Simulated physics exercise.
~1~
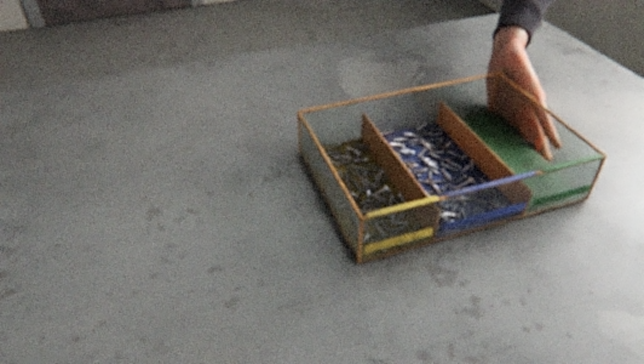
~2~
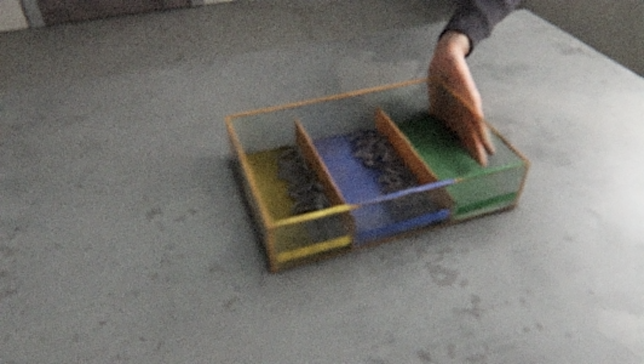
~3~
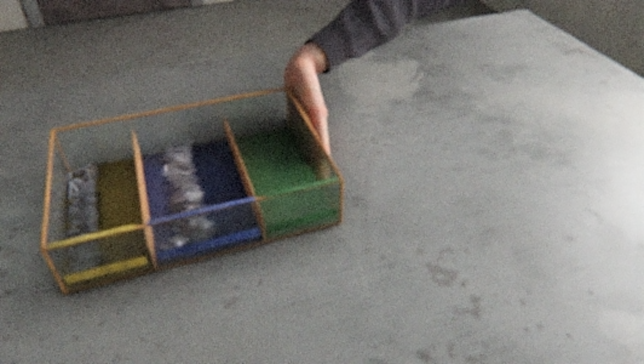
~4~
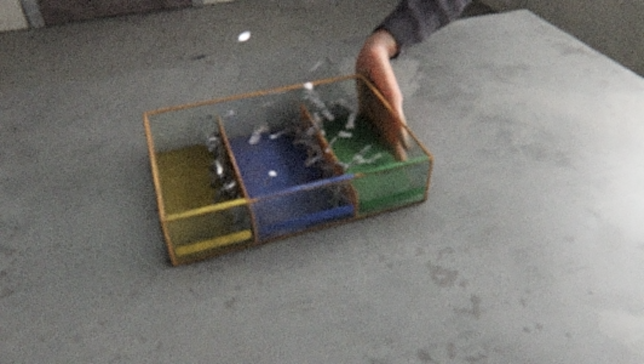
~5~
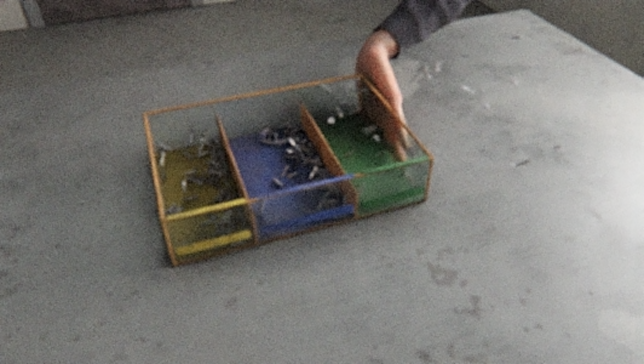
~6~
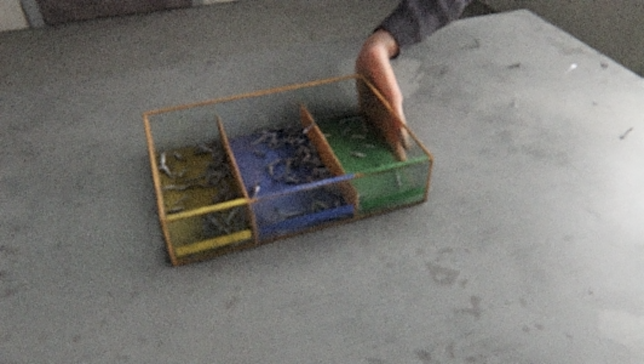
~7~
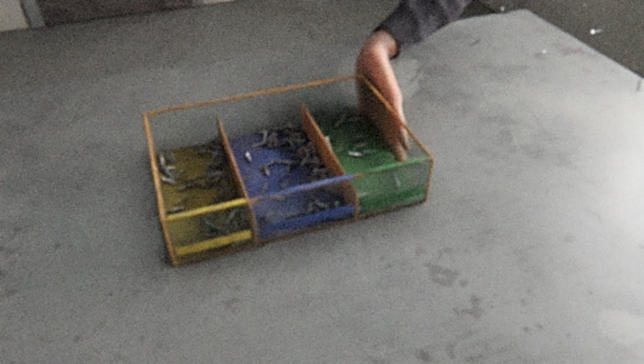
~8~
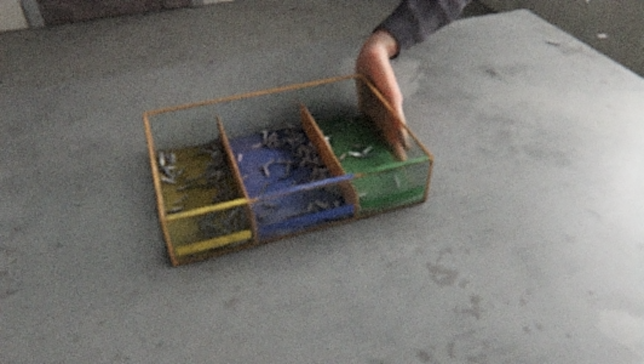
A hand jerks a divided tray left then right, scattering screws across sections and outside.
